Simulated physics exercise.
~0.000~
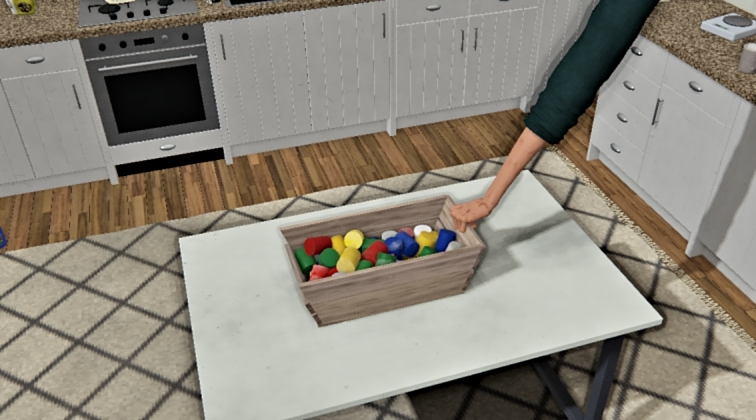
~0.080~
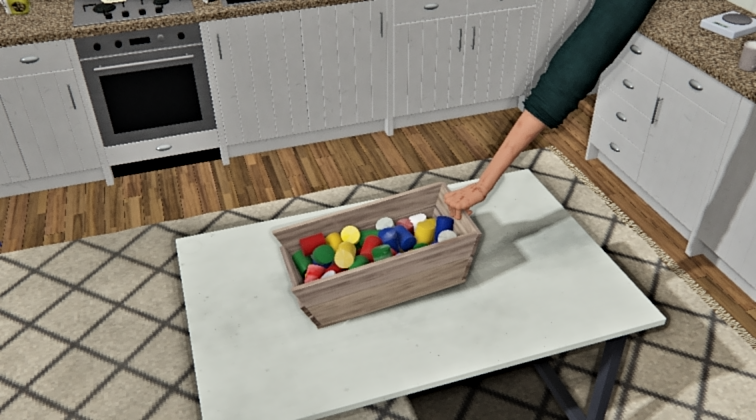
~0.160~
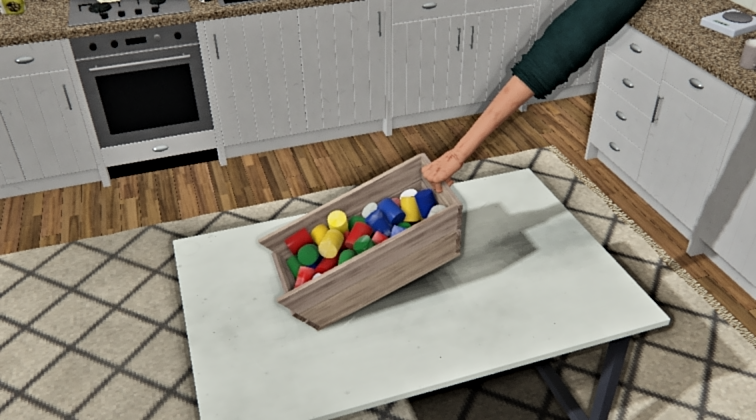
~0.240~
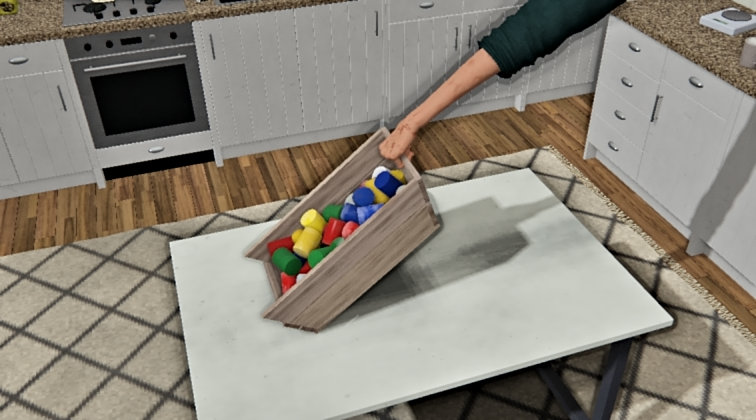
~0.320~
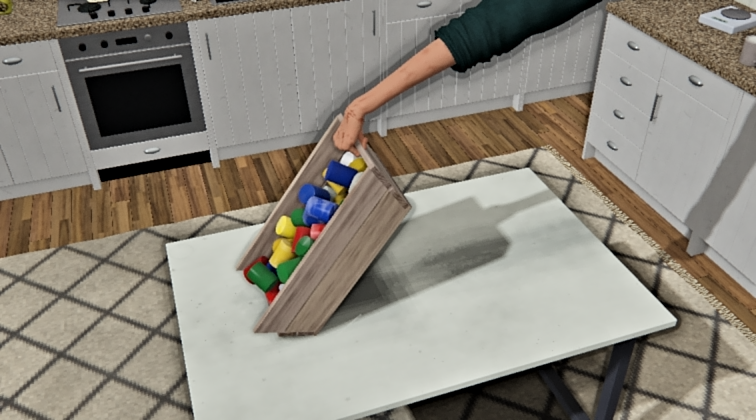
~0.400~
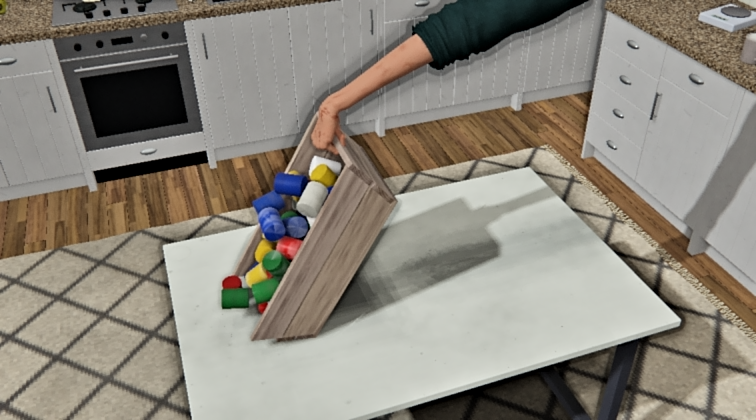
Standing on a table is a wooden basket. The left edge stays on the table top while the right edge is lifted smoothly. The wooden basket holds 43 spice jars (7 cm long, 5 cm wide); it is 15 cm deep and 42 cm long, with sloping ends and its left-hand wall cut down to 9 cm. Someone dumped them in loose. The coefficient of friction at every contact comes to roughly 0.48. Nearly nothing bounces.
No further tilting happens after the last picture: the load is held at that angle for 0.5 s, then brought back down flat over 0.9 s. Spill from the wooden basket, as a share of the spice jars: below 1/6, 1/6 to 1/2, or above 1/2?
Most likely the spill will come to beyond half of the pieces.
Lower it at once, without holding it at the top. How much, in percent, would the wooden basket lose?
Wooden basket: 60%.
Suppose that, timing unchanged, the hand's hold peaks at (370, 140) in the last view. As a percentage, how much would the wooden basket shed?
The wooden basket would shed 40 percent of its load.
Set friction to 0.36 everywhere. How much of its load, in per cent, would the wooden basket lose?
In that case the wooden basket sheds 70 per cent of its load.
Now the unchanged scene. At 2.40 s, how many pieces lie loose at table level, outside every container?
Around 16 in all.
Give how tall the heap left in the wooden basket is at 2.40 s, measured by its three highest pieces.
Near 10 centimetres, I'd say.
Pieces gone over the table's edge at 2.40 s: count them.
Estimated number of pieces: About 16.
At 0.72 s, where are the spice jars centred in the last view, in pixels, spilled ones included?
Somewhere around pixel (238, 299).
After 0.72 s, tilt 59°; 17 of 43 out of the wooden basket.
After 1.12 s, tilt 50°; 27 of 43 out of the wooden basket.
After 1.68 s, tilt 3°; 31 of 43 out of the wooden basket.
When it is over (at 2.40 s), 31 of 43 out of the wooden basket. Asked share, 31 of 43, 72 per cent.
